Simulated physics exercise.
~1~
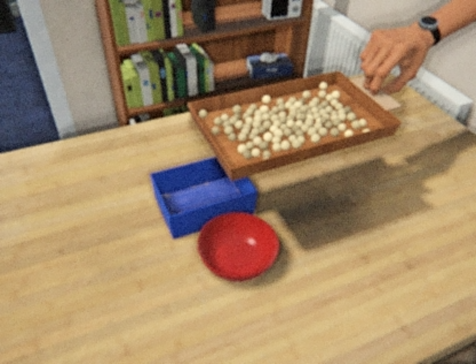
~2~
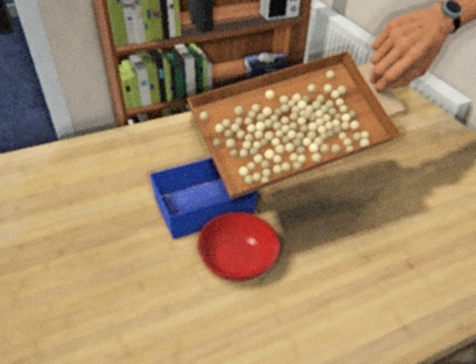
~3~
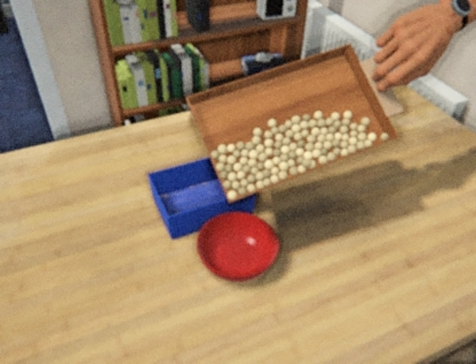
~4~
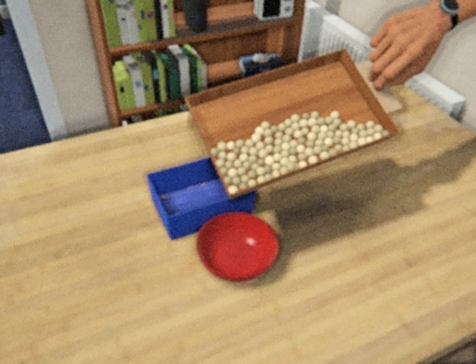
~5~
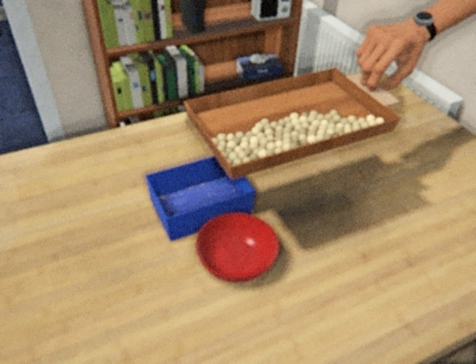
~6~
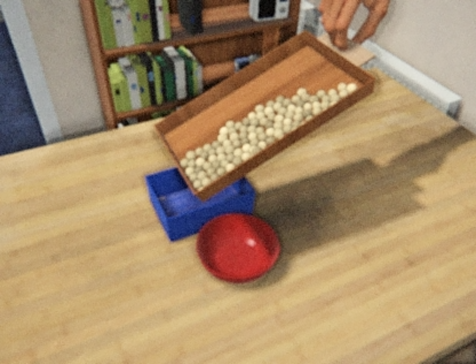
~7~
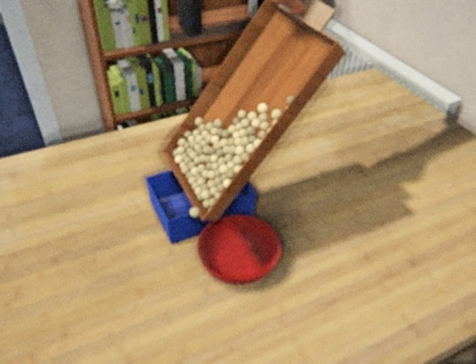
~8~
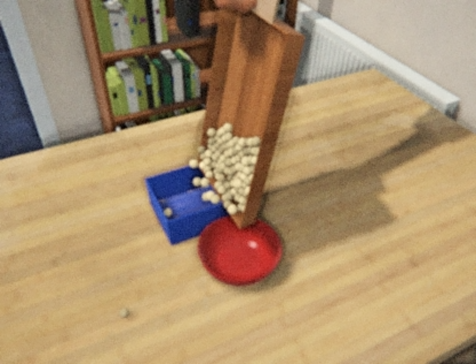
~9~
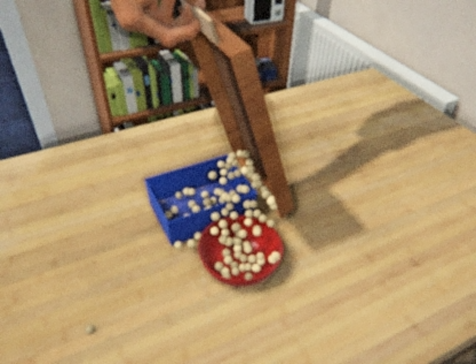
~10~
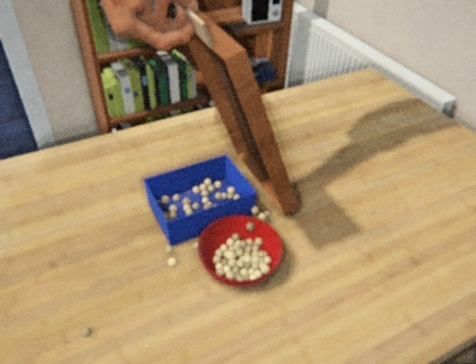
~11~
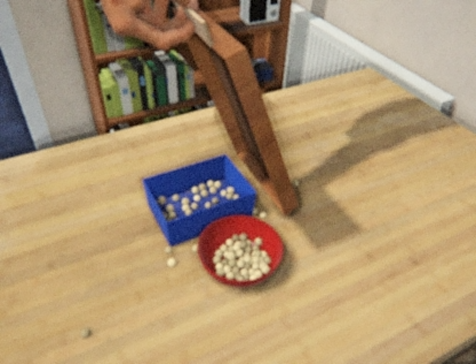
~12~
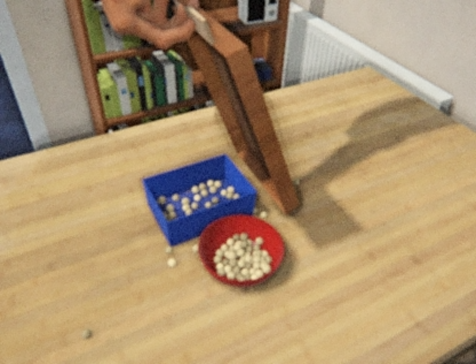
The footage shows a hand tilting a wooden tray of pale, round nuts above a table, levelling it, then moving it left and tipping it steeply. The nuts pour into a red bowl and a blue tin, with a few left on the tabletop beside them.
